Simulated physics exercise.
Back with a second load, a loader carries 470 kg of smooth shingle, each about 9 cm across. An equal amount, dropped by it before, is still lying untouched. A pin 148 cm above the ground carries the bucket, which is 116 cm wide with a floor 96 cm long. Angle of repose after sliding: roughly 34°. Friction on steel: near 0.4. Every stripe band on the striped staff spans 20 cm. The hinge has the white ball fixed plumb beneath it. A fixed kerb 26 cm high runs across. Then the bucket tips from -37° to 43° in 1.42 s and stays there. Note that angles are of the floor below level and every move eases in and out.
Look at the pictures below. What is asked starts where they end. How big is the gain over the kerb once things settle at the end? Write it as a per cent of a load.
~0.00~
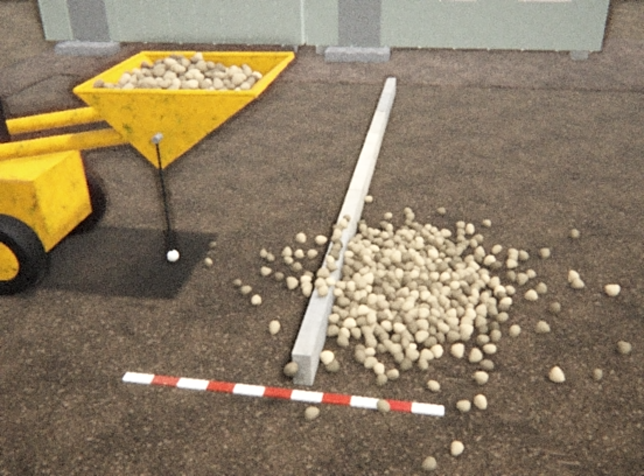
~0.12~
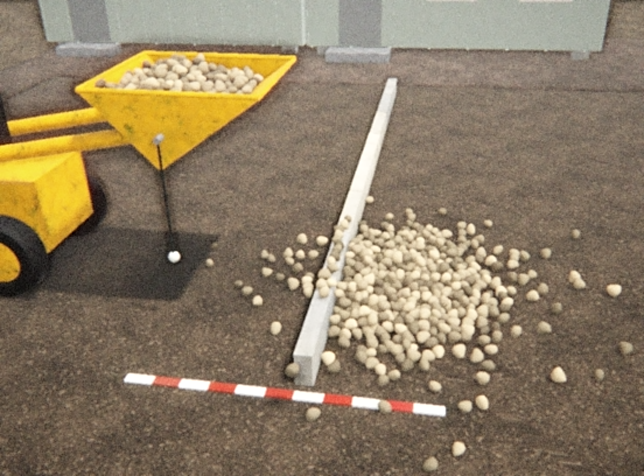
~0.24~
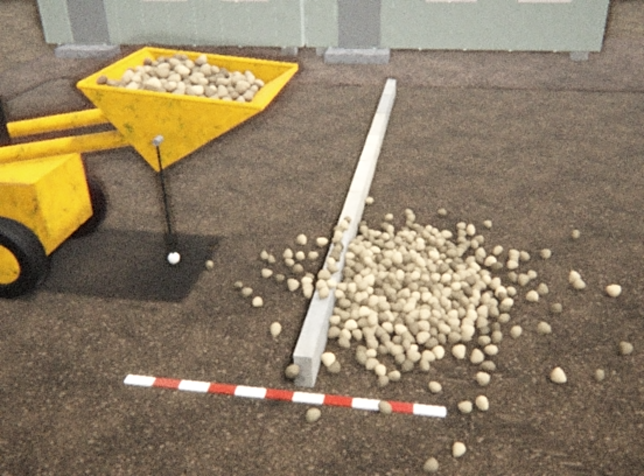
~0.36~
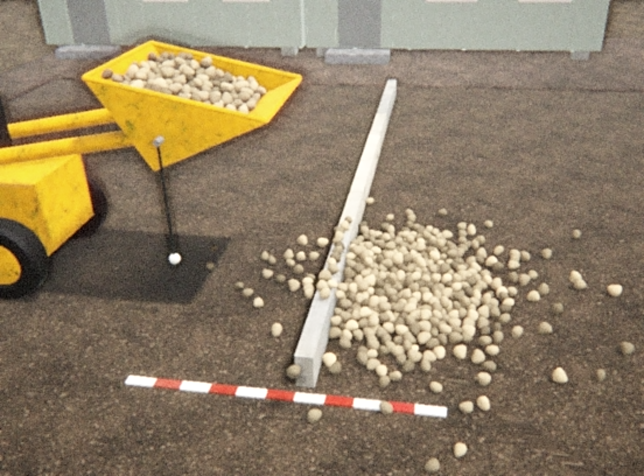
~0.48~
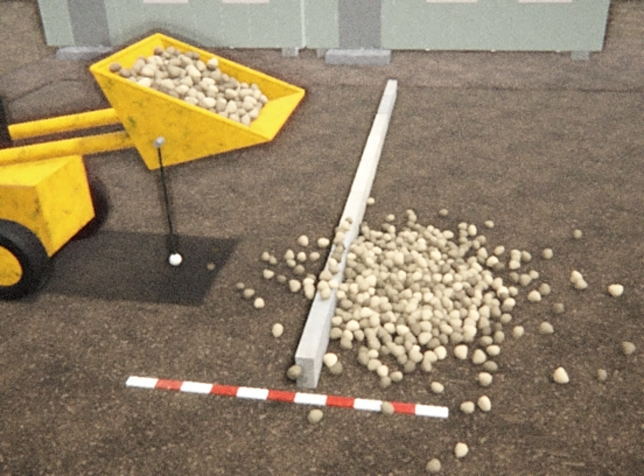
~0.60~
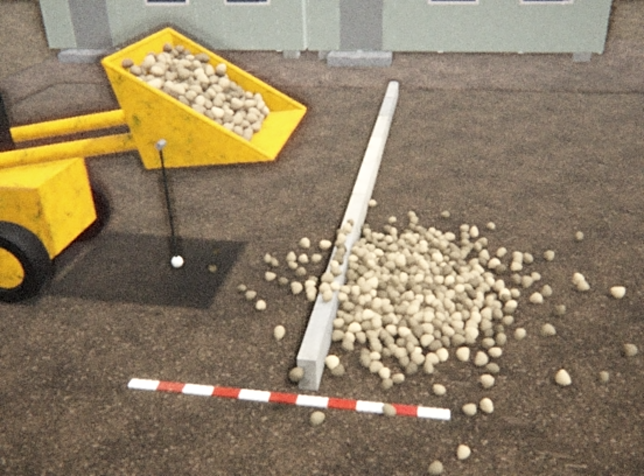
The gain is about 9 per cent of a load.
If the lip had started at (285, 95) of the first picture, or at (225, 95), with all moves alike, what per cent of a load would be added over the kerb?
40 % and 0 %.
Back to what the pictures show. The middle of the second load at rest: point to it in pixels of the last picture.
Middle: Approx. (300, 276) px.
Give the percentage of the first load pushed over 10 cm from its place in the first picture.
Roughly 5 percent.
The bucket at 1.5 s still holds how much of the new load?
30 % still inside.
After 1.1 s the floor is at 30°; in per cent of one load, 99 in the bucket, 8 on this side of the kerb, 93 over the kerb; the foremost stones are at (603, 296).
After 1.5 s the floor is at 43°; in per cent of one load, 28 in the bucket, 78 on this side of the kerb, 93 over the kerb; the foremost stones are at (603, 296).
After 1.9 s the floor is at 43°; in per cent of one load, 0 in the bucket, 101 on this side of the kerb, 98 over the kerb; the foremost stones are at (603, 296).
After 4.6 s the floor is at 43°; in per cent of one load, 0 in the bucket, 98 on this side of the kerb, 102 over the kerb; the foremost stones are at (603, 296). Net gain over the kerb, 9.
